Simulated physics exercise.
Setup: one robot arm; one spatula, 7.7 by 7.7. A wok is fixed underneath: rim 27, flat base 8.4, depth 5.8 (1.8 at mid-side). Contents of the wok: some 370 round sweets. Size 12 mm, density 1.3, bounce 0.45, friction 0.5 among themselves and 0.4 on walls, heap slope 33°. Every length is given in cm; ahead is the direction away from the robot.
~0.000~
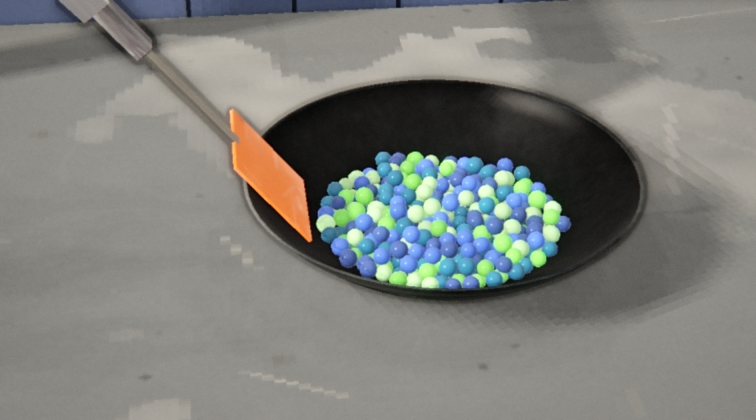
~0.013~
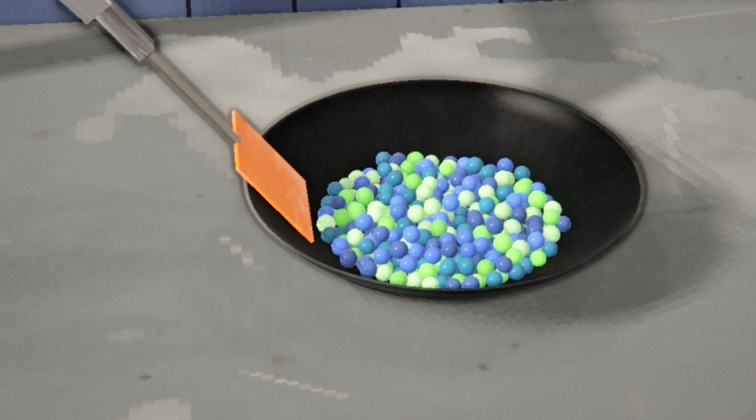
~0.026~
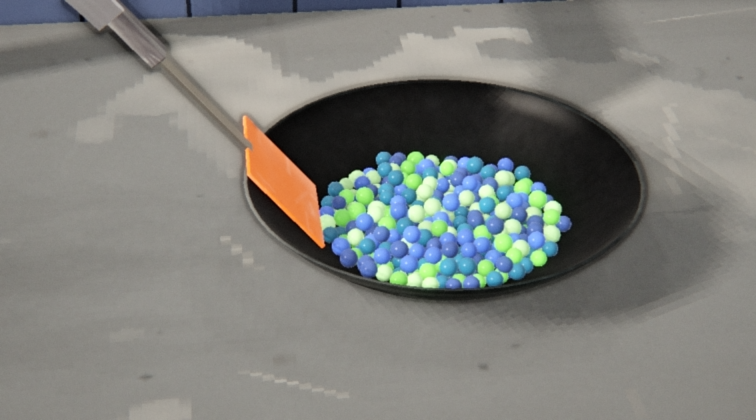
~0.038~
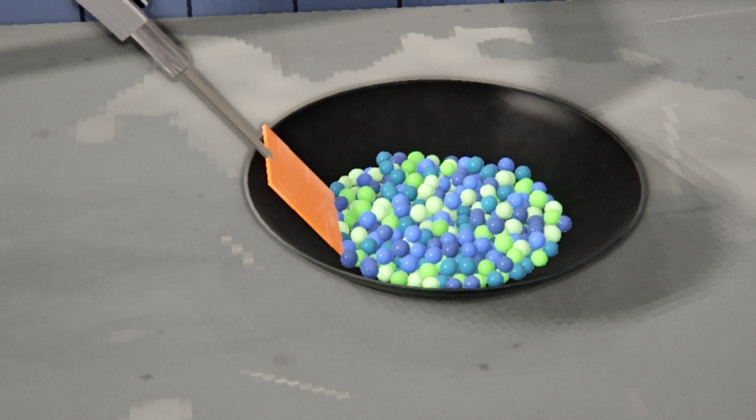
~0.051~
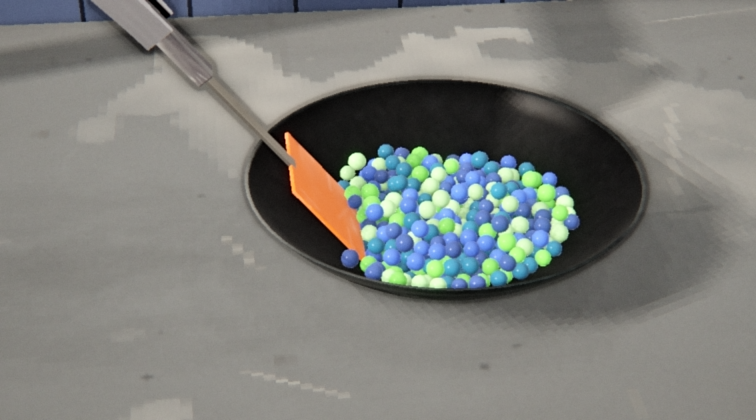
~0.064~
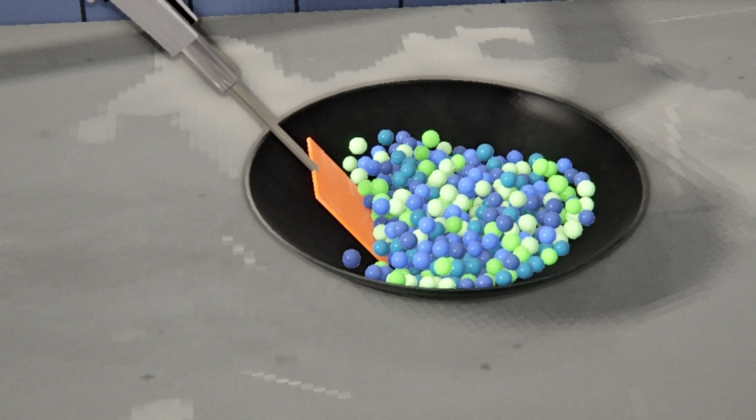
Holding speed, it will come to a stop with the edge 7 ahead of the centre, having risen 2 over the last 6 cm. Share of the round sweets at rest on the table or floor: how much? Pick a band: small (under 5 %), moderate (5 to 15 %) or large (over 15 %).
The share is large, over 15 %.
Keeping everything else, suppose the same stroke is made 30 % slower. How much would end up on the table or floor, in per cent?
In that case, close to 20 per cent.
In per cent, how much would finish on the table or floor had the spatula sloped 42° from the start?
Near 35 %.
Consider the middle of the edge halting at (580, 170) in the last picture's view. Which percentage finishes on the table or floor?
My guess is roughly 50 percent.
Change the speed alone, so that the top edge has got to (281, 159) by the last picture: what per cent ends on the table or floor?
I'd say around 20 per cent.
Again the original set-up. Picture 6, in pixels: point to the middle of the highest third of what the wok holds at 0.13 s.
I'd put it somewhere near (535, 175).
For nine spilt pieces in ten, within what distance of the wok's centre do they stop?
That works out to near 40 cm.
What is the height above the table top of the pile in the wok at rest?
Roughly 5.5 centimetres.
After 0.10 s, sloping 52°, highest piece 7 above the table; 373 in the wok.
After 0.13 s, sloping 52°, highest piece 8 above the table; 370 in the wok, 3 on the blade or in flight.
After 0.34 s, sloping 52°, highest piece 14 above the table; 223 in the wok, 78 on the table or floor, 72 on the blade or in flight.
After 1.39 s, sloping 52°, highest piece 5 above the table; 222 in the wok, 151 on the table or floor.
At rest, 222 in the wok, 151 on the table or floor. That is 40 % on the table or floor.
